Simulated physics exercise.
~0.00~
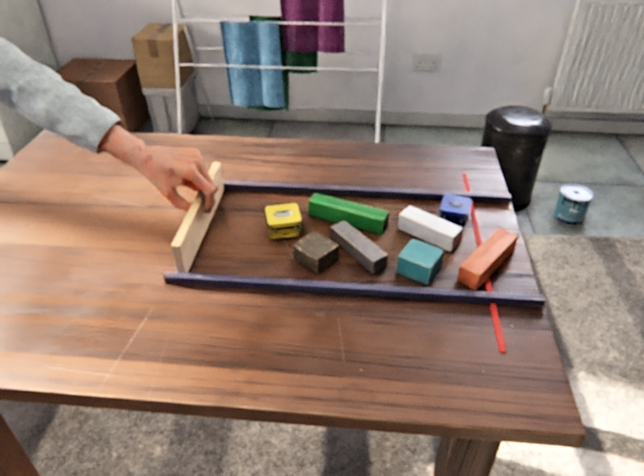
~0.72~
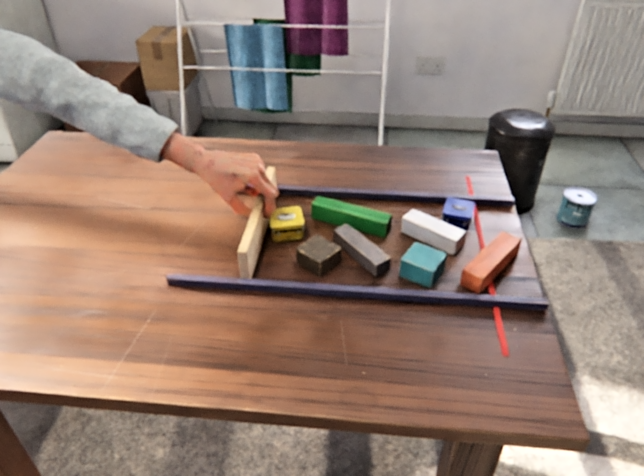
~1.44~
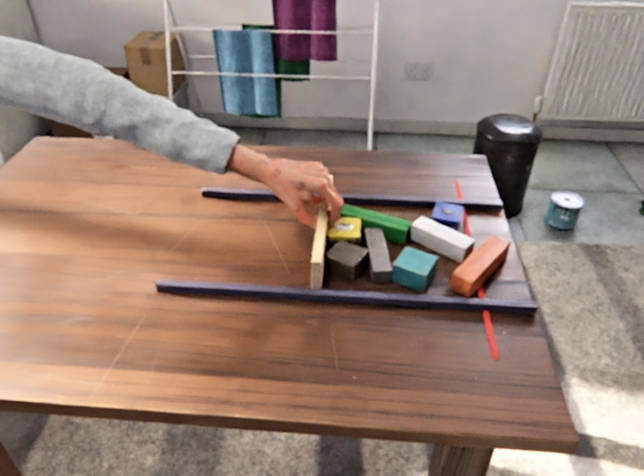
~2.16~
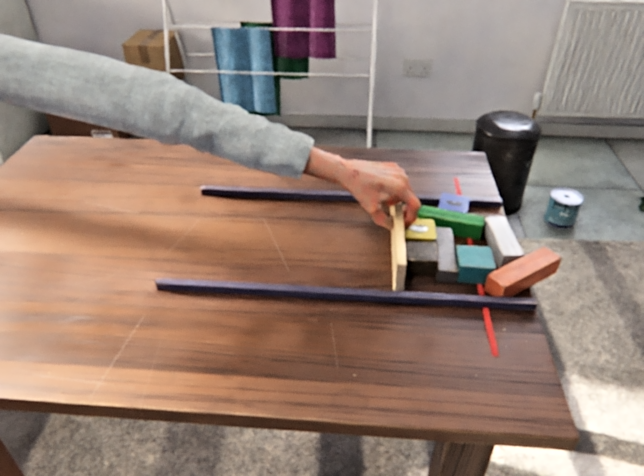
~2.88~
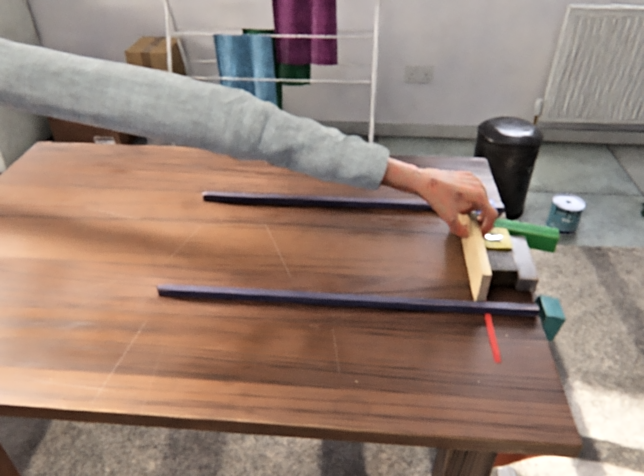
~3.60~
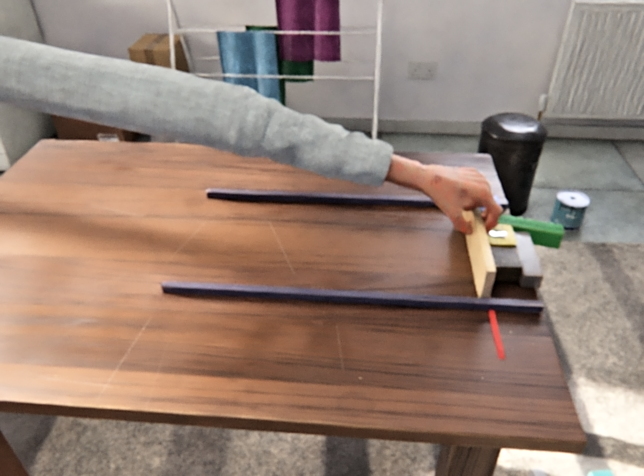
A hand slid an upright wooden board rightward across a table between two dark rails, bunching colourful blocks together and pushing them past a red strip, until the orange, white and turquoise ones dropped off the edge and the board stopped with others still perched there.
